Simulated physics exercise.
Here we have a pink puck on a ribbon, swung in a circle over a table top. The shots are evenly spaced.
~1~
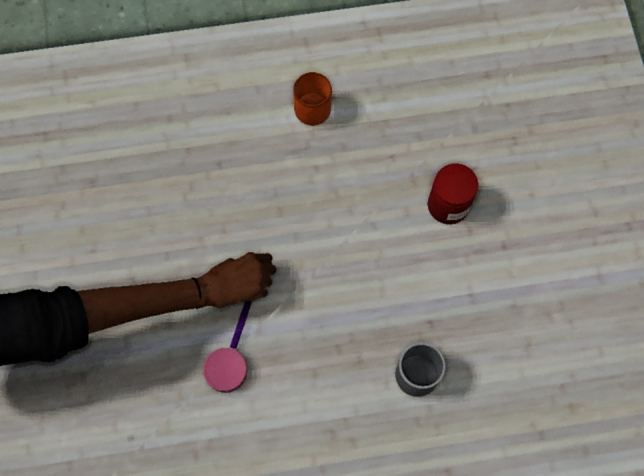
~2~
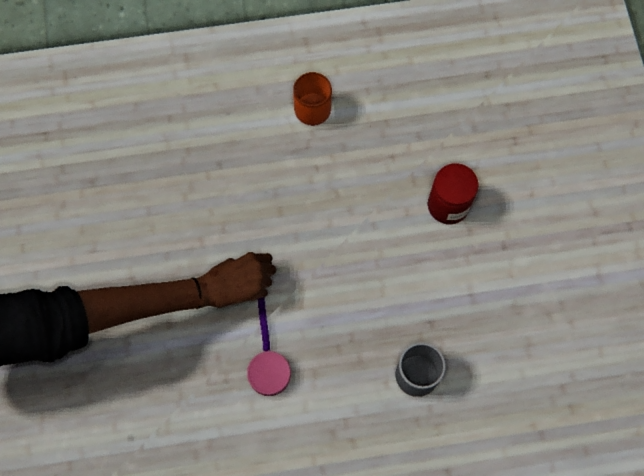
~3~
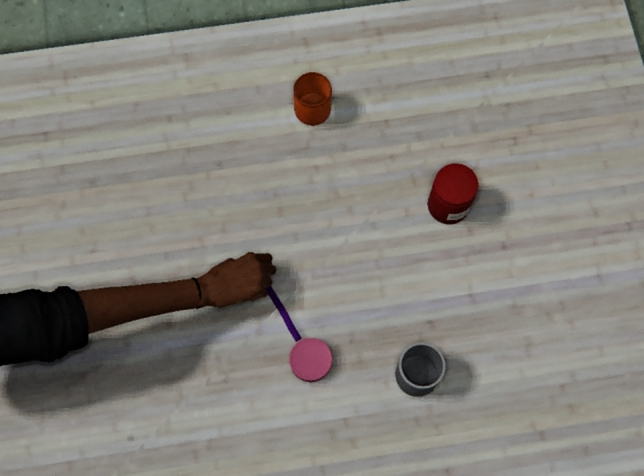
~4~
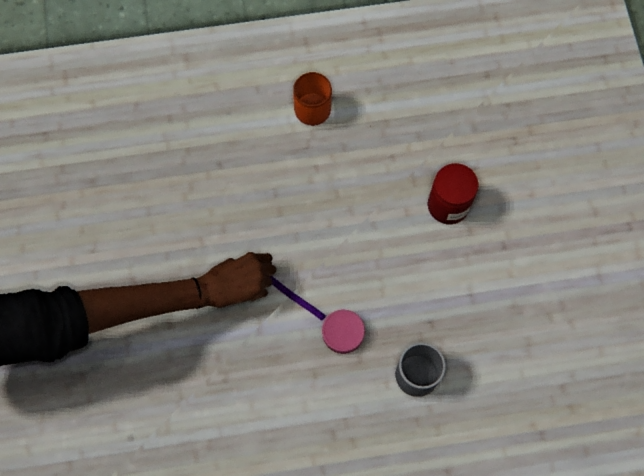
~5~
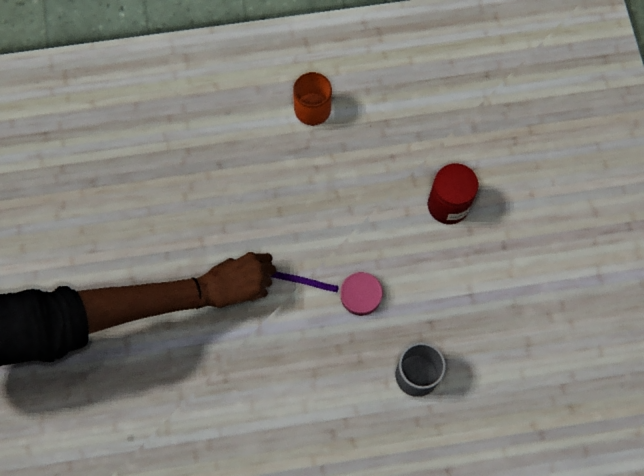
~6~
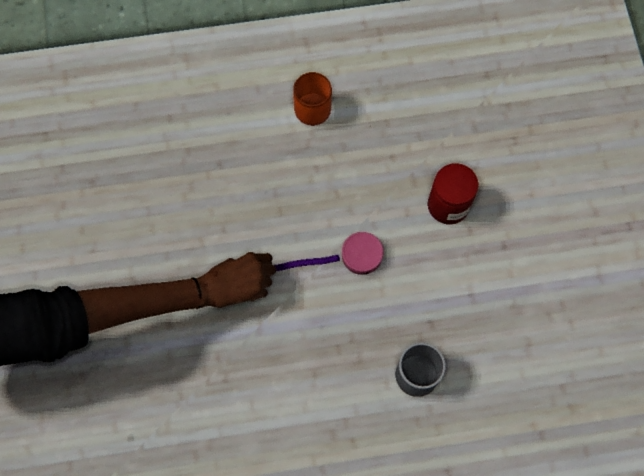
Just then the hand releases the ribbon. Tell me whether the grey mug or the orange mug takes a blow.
In the end the grey mug stays untouched. The orange mug gets hit.
Then, 0.08 s past the final frame, puck near (338, 181).
Then, 0.20 s past the final frame, puck near (319, 134); orange mug pushed aside.
When it is over, puck near (319, 133); orange mug pushed aside. The grey mug remains clear and the orange mug takes the knock.
